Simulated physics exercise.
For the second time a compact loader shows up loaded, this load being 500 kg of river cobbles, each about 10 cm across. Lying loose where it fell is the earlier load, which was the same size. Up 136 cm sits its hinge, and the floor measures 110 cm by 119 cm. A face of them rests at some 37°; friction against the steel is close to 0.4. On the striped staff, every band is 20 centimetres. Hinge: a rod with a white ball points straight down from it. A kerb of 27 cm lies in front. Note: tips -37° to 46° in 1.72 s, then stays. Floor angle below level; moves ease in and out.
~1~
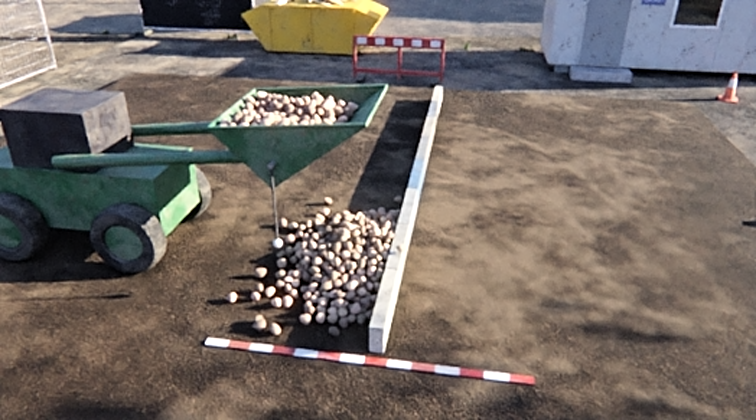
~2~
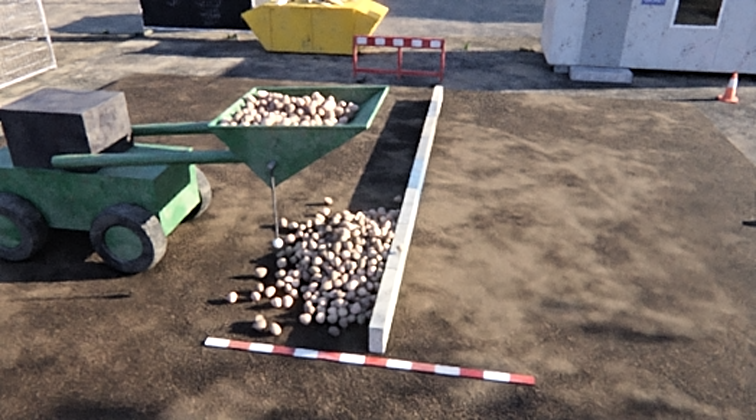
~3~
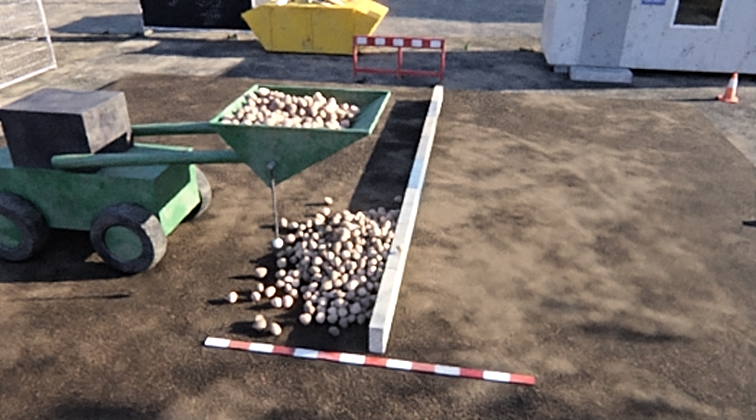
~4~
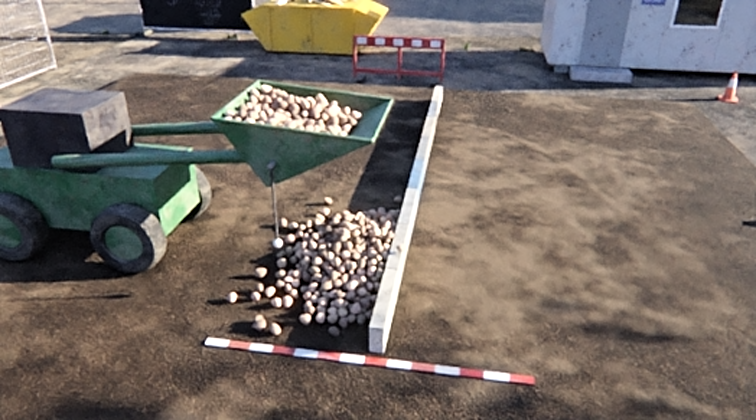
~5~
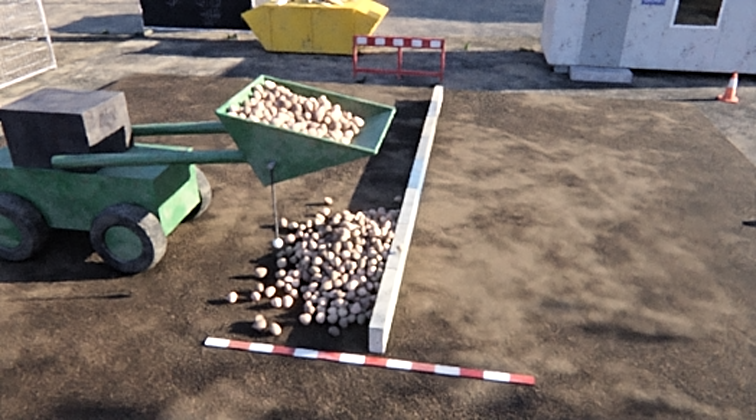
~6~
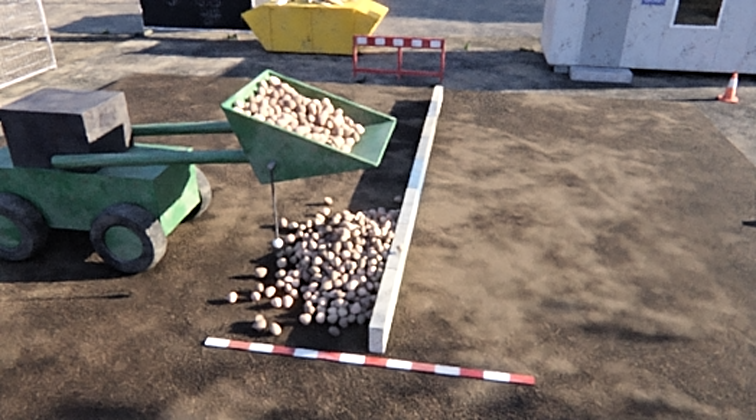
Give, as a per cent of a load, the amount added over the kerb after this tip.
Close to 24 parts in a hundred.
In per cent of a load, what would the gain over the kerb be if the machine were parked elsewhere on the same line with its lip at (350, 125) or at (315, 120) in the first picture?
I'd guess close to 10 per cent first and close to 0 per cent second.
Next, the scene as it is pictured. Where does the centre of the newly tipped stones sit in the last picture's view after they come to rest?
I'd say close to (376, 247).
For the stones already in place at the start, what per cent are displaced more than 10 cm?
I'd put it at about 5 per cent.
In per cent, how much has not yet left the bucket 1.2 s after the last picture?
Close to 25 in a hundred is still held.
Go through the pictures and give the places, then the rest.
Lip at (366, 125), floor tilted -37°, highest stones at (300, 104). The earlier load is highest near (367, 241), 28 cm above ground level, 100 % on this side of the kerb, in the first frame.
Lip at (367, 127), floor tilted -36°, highest stones at (301, 104), in the second frame.
The bucket is at -33°, its lip at (370, 133); the top of the load is at (276, 100), in the third frame.
Lip at (373, 142), floor tilted -28°, highest stones at (272, 97), in the fourth frame.
Lip at (375, 153), floor tilted -21°, highest stones at (267, 95), in the fifth frame.
Lip at (377, 166), floor tilted -14°, highest stones at (269, 91), in the sixth frame.
Then, 0.7 s after the last picture the floor is at 33°; in per cent of one load, 100 in the bucket, 100 on this side of the kerb; the foremost stones are at (386, 264).
Then, 1.2 s after the last picture the floor is at 46°; in per cent of one load, 26 in the bucket, 167 on this side of the kerb, 7 over the kerb; the foremost stones are at (430, 254).
Then, 1.6 s after the last picture the floor is at 46°; in per cent of one load, 2 in the bucket, 179 on this side of the kerb, 19 over the kerb; the foremost stones are at (481, 270).
Then, 4.4 s after the last picture the floor is at 46°; in per cent of one load, 0 in the bucket, 176 on this side of the kerb, 24 over the kerb; the foremost stones are at (544, 305). Net gain over the kerb, 24.
